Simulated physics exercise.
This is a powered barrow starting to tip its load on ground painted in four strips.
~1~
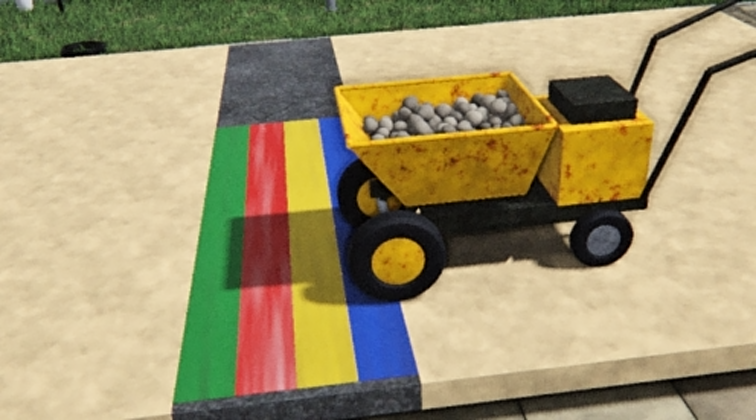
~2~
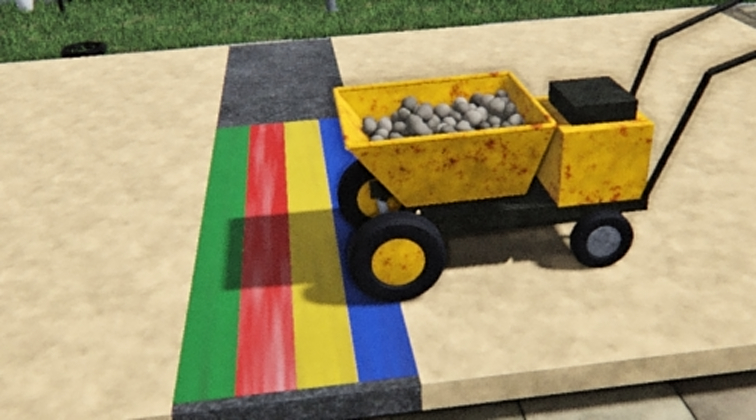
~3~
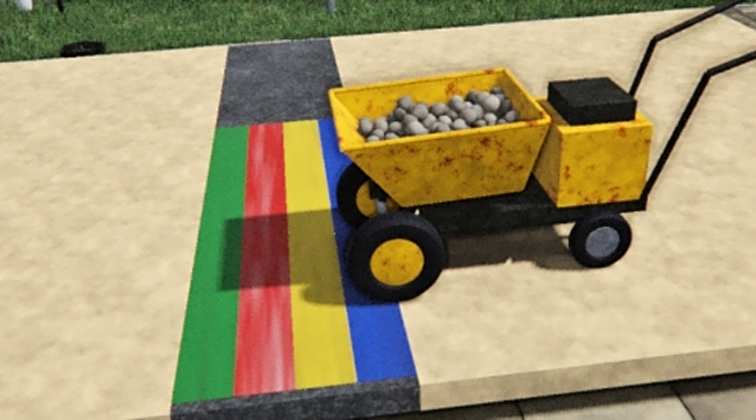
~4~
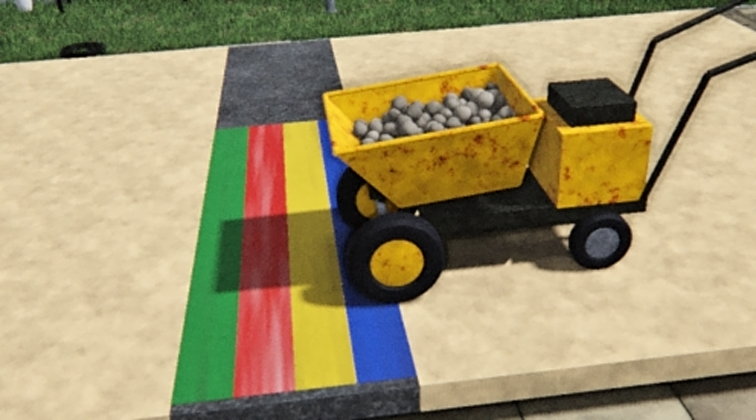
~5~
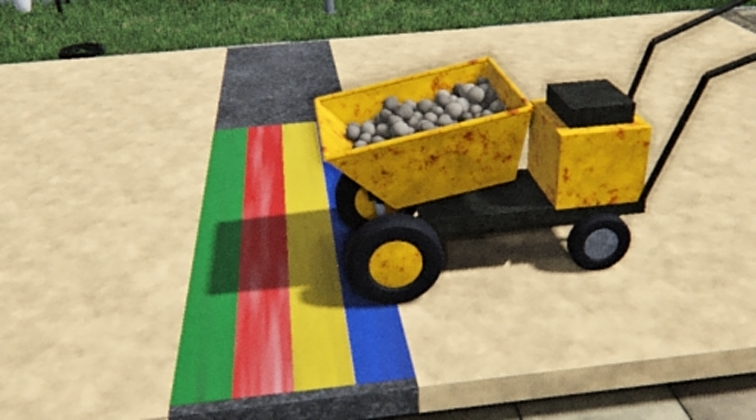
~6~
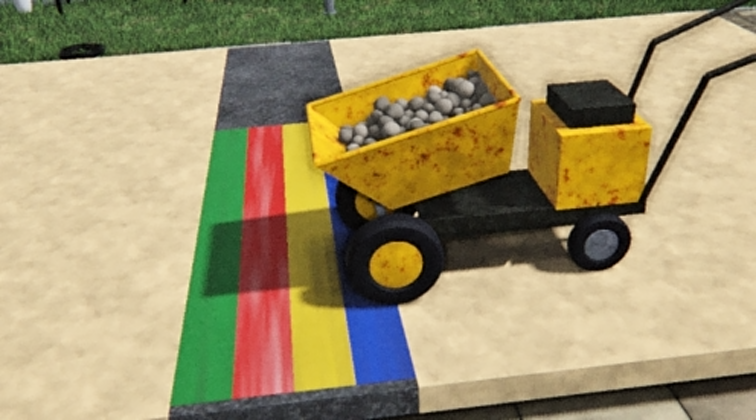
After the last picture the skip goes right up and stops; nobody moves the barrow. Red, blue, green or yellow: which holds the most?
The heap favours the green strip.
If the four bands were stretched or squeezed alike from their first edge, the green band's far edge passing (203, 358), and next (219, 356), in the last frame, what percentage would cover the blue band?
About 0 and 0 per cent.
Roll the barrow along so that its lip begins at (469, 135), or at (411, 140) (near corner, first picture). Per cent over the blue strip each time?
Roughly 30 per cent, and 0 per cent.
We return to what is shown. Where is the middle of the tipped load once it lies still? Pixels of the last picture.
Near (212, 277).
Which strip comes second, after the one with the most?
It is that red strip.
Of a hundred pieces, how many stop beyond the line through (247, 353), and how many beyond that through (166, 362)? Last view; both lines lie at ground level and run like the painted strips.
First some 80, then 30 per cent.
Shortly afterwards, skip tipped well over; the whole lot in the skip.
Next, skip tipped steeply; the bulk in the skip; a little over the red strip; a little over the green strip; only a few falling.
Some moments later, skip tipped right over; a little in the skip; near a quarter over the red strip; near a third over the green strip; near a quarter off the paint.
In the end, skip tipped right over; only a few in the skip; none at all over the blue strip; only a few over the yellow strip; near a quarter over the red strip; near a third over the green strip; near a third off the paint.
